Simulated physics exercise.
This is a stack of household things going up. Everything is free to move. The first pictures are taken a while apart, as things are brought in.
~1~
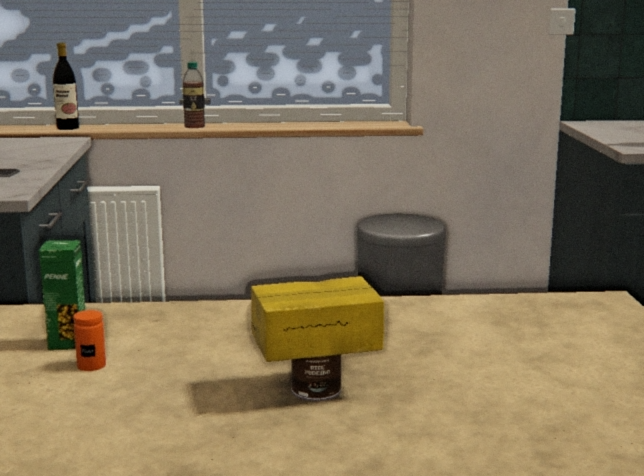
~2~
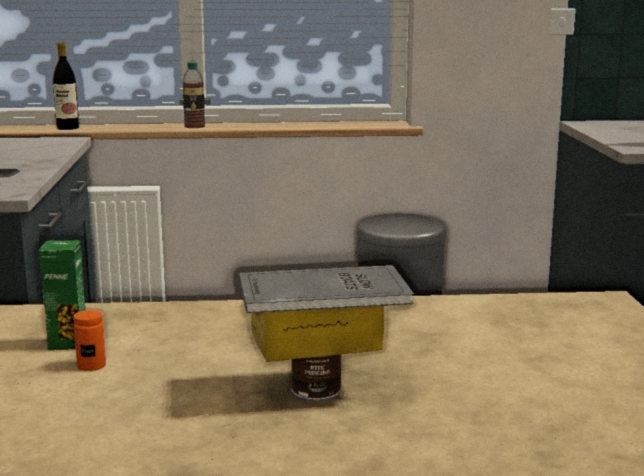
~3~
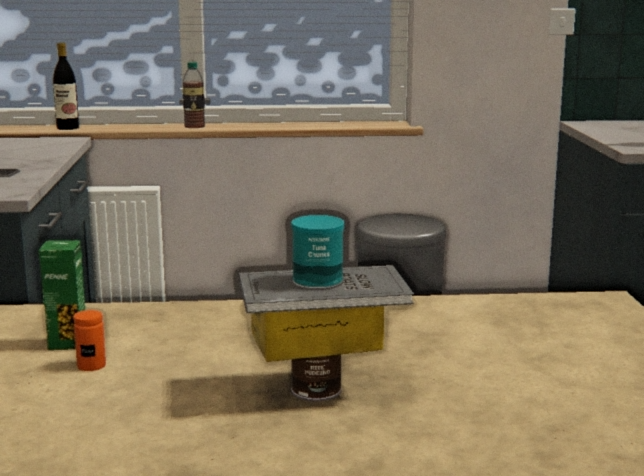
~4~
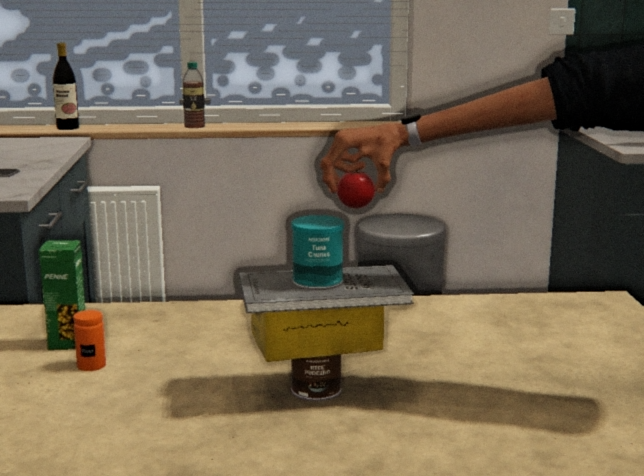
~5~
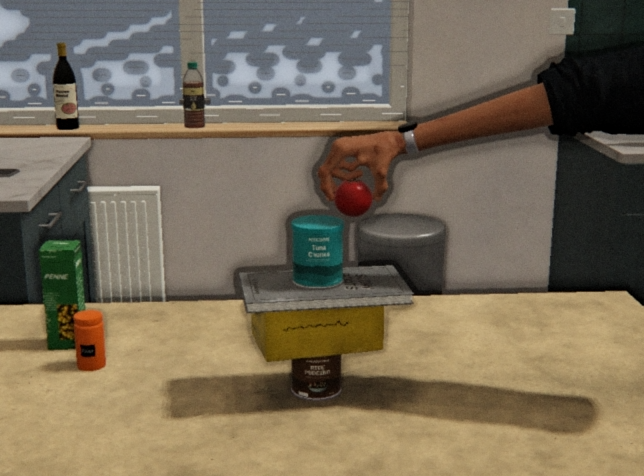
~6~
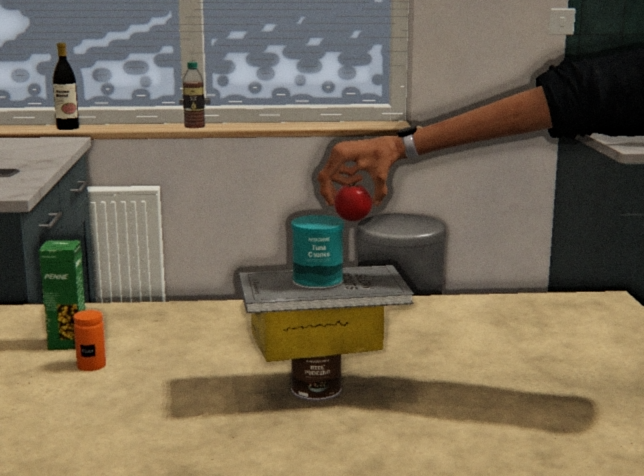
Yellow box on a brown tin gaining a grey book and teal tin, then a hand holding a red tomato just above.
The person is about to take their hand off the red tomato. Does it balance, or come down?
In the end the pile comes apart.
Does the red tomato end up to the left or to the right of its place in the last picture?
It goes to the right.
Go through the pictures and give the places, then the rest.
In the first picture, the last thing is not in view yet.
In the second picture, the last thing is not in view yet; yellow box (316, 317).
In the third picture, the last thing is not in view yet; brown tin (316, 366).
The fourth picture shows on its way; red tomato (356, 189); grey book (324, 288).
The fifth picture shows on its way; red tomato (353, 198); yellow box (316, 317).
The sixth picture shows in place under the hand; red tomato (353, 202); brown tin (316, 366).
Then, 0.30 s after the last picture, red tomato now fallen.
Then, 1.20 s after the last picture, nothing new.
At rest, fallen, red tomato; the other 6 in place. Seen from the same camera at the end, red tomato near (394, 264). The pile gives way.
